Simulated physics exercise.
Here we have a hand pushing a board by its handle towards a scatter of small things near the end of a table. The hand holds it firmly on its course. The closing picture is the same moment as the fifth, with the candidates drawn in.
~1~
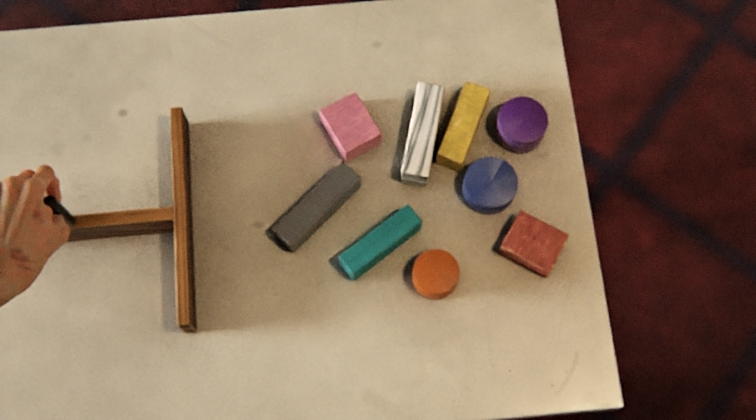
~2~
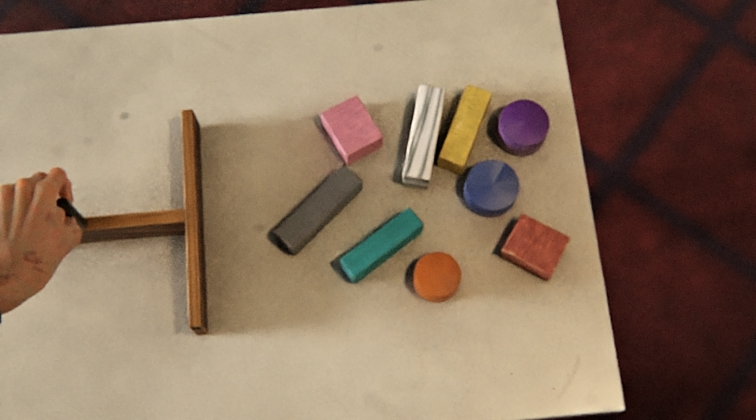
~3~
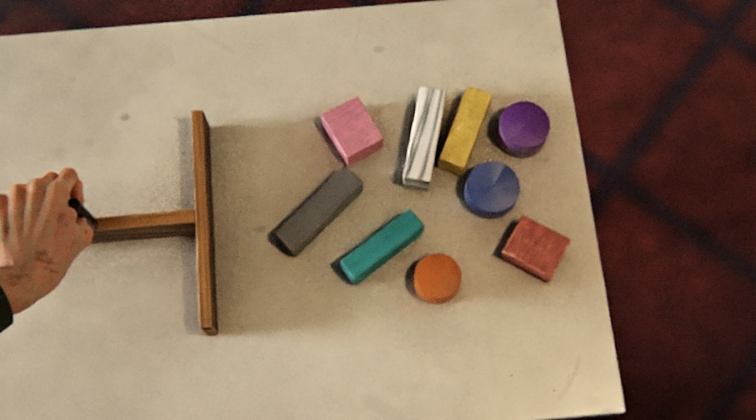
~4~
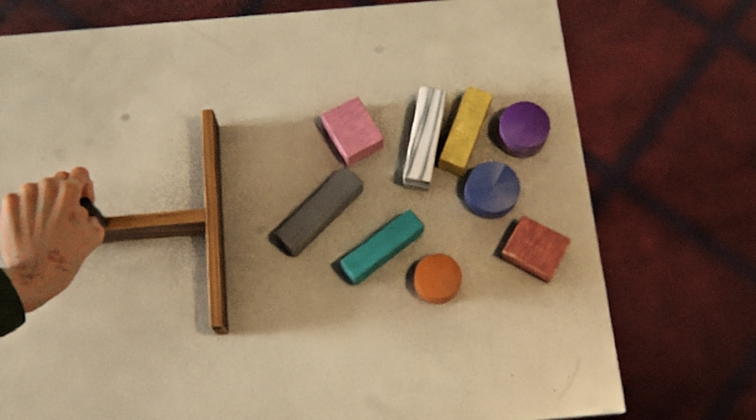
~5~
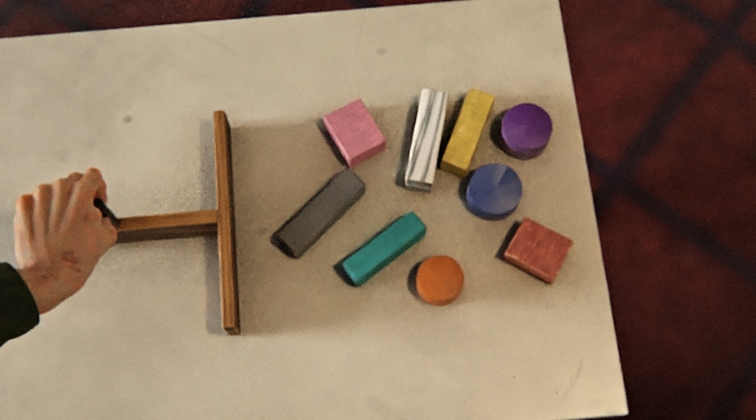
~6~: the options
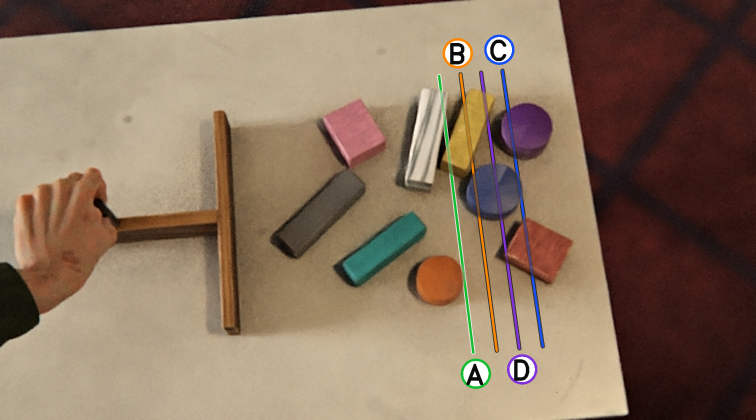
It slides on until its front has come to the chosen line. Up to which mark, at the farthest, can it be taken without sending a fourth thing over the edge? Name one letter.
No farther than C.
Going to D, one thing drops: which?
It is the purple tin.
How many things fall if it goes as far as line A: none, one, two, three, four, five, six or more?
The count is none.
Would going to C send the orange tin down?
No.
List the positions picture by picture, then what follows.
The first picture shows pink block (350, 127); red block (533, 244); white stick (423, 134).
The second picture shows board (191, 214); purple tin (523, 128).
The third picture shows board (202, 215); blue tin (492, 190).
The fourth picture shows board (212, 214); yellow bar (465, 131).
The fifth picture shows board (223, 215); pink block (355, 133); red block (538, 250); white stick (427, 141).
On the marked copy, A at (455, 208); B at (478, 206); C at (522, 202); D at (499, 204).
Taking C. A third of the way, board (332, 205); pink block (360, 134); turquoise stick (391, 253).
Two thirds of the way, board (438, 196); purple tin (554, 129); red block (543, 258).
When it is over, board (522, 189); purple tin over the edge; yellow bar over the edge; three fallen.
As for the rest, A is within the limit but short; B is within the limit but short; D is within the limit but short.
